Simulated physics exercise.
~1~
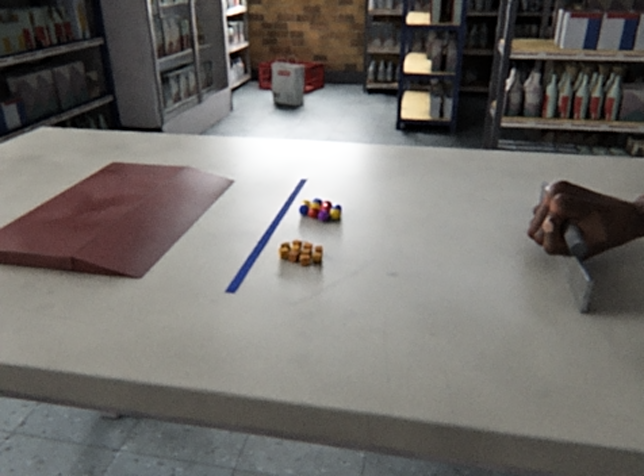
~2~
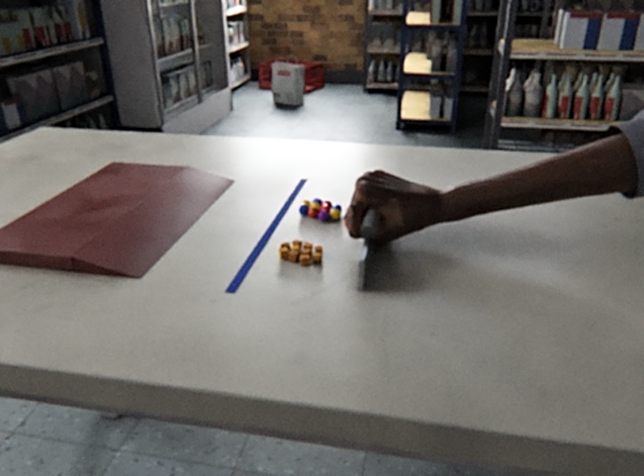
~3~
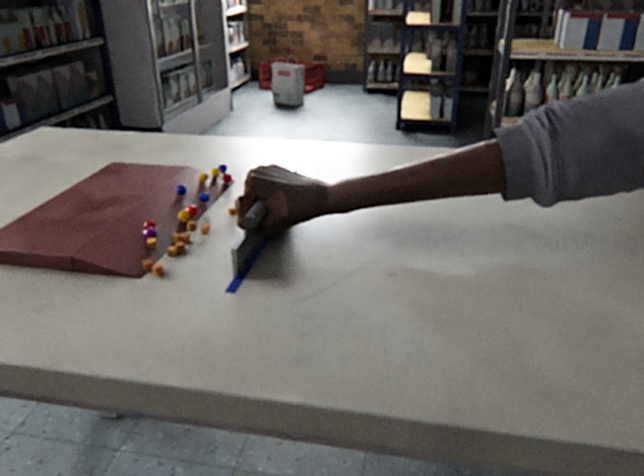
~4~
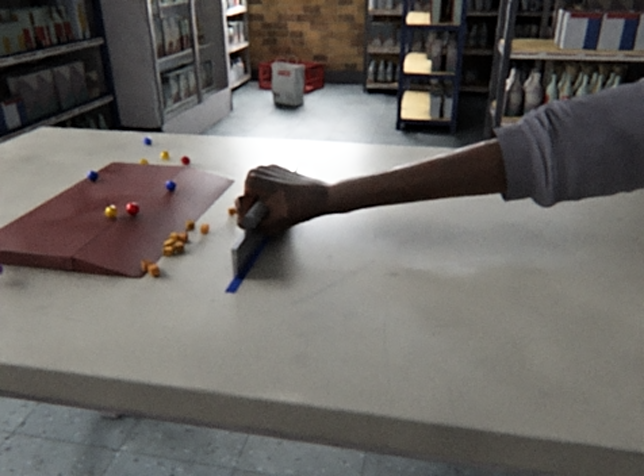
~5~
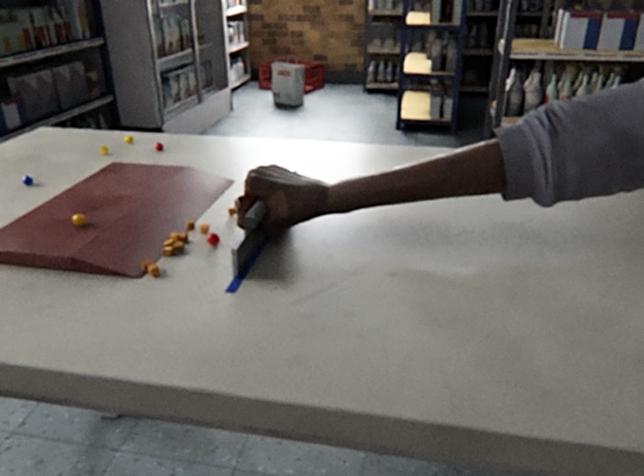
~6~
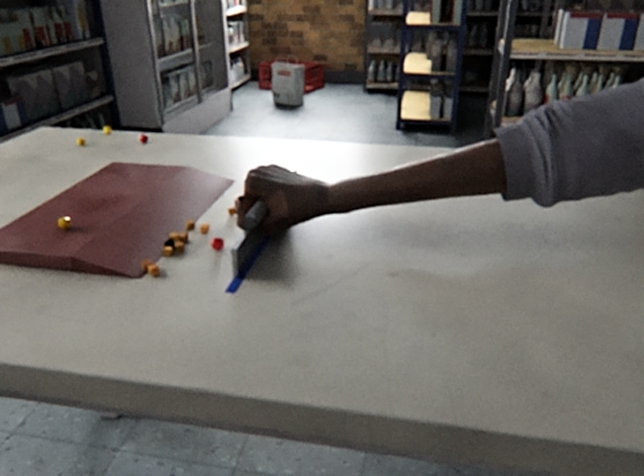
In a storeroom lined with bottle-filled shelves, a still camera looks down on a pale table with a dark red low wedge at the left and a strip of blue tape beside it. A cluster of multicoloured balls sits behind a nearer cluster of small orange pieces. A hand sweeps a scraper leftward from the right, driving both clusters ahead, and stops at the tape. The orange pieces halt in a loose scatter before the wedge. The balls scatter farther, several travelling over or beyond the slope, while a red one ends near the scraper and a yellow one remains on the wedge.
